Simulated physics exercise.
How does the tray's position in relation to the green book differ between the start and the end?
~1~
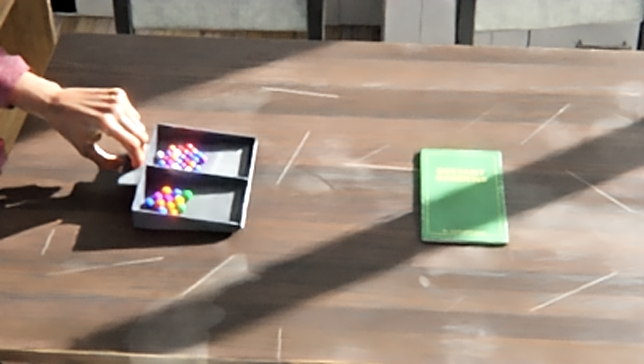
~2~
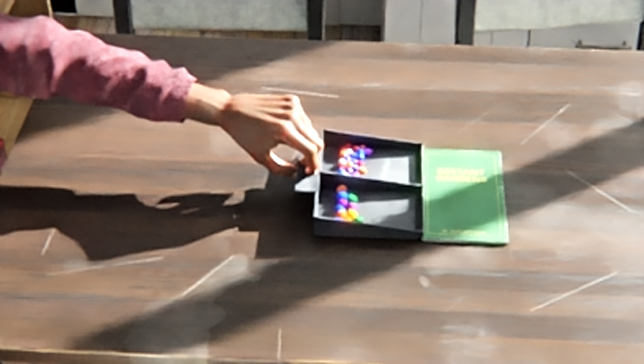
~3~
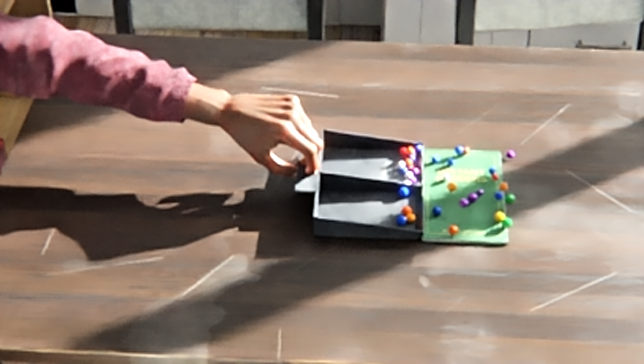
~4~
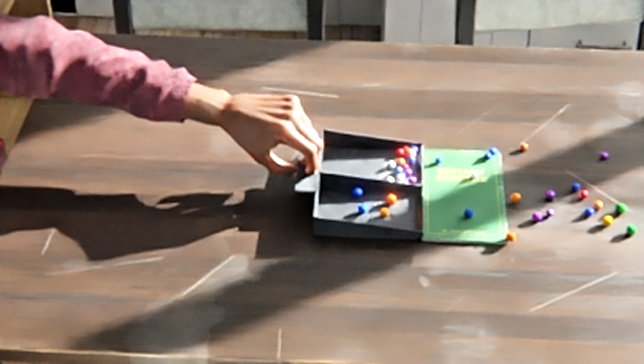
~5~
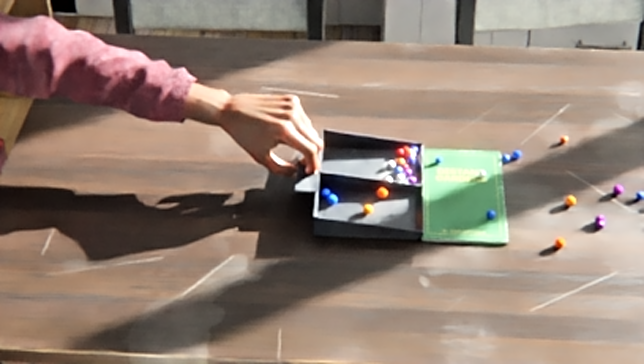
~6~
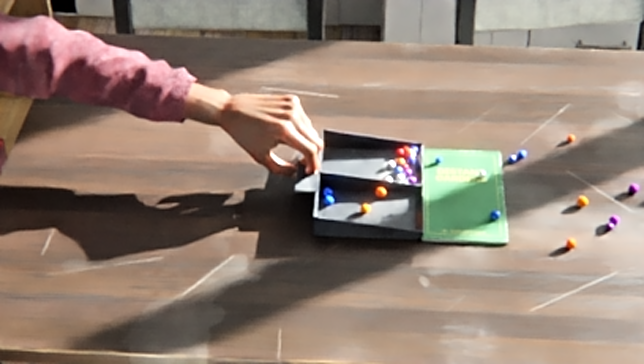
At the start the tray sits well to the left of the green book, with a stretch of bare table between them. At the end it is farther right, up against the book's left edge.
